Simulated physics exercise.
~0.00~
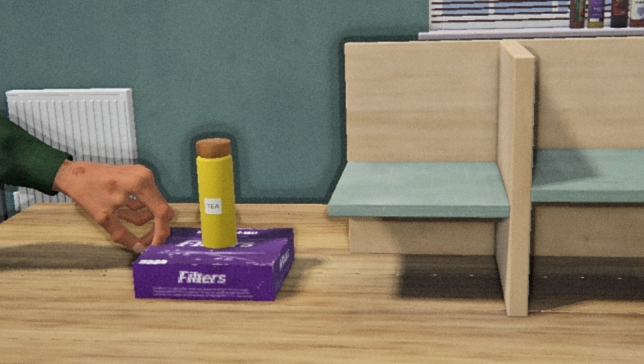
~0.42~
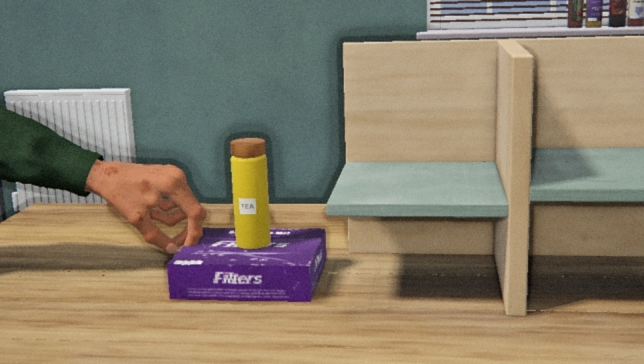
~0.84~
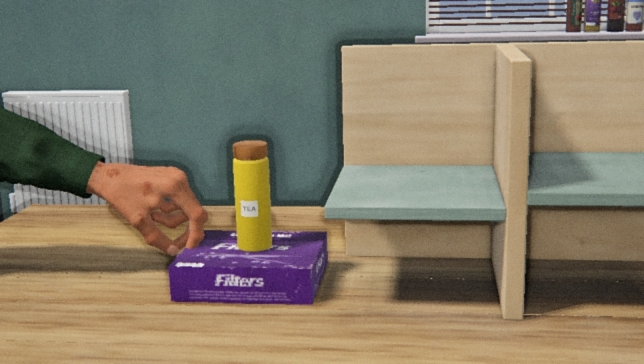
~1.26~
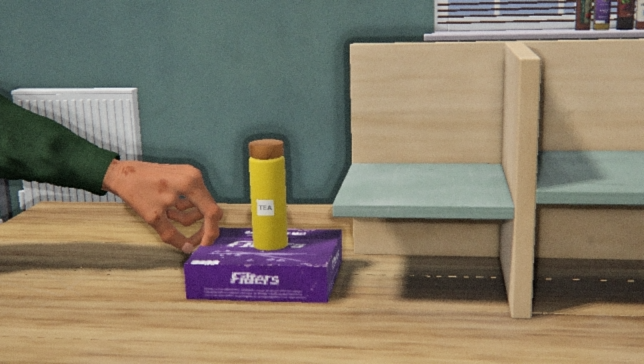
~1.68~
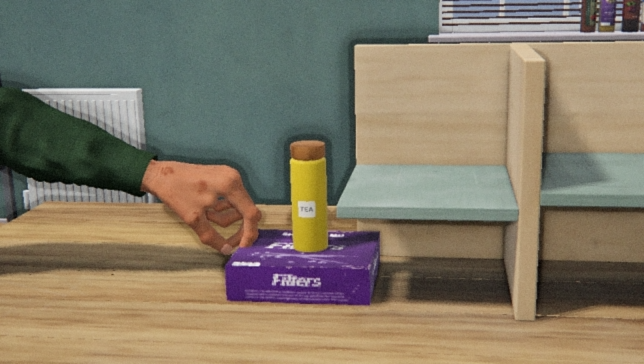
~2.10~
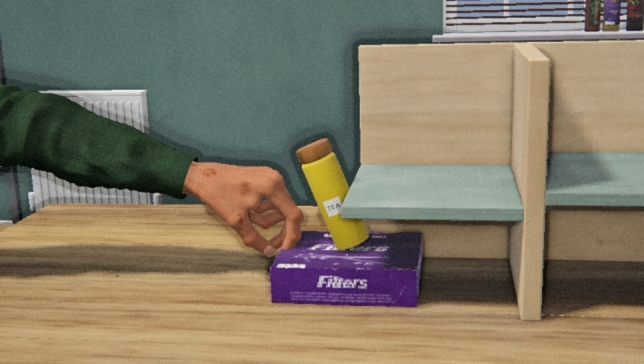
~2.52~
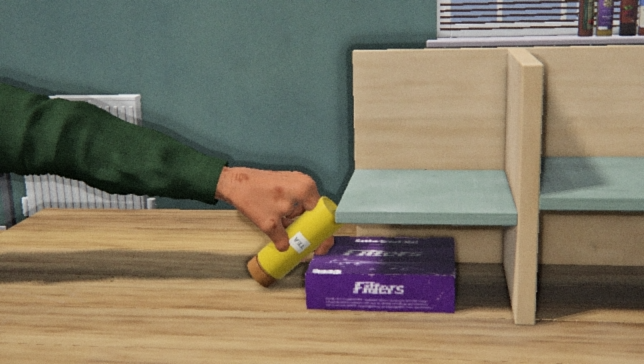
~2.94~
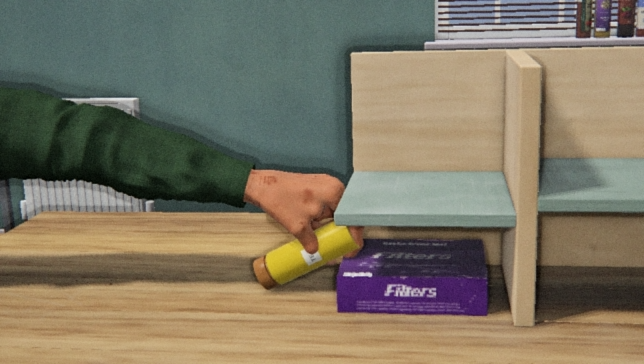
On a wooden tabletop, a hand pushing a purple box under a low shelf, the yellow shaker on top tipping and falling off.
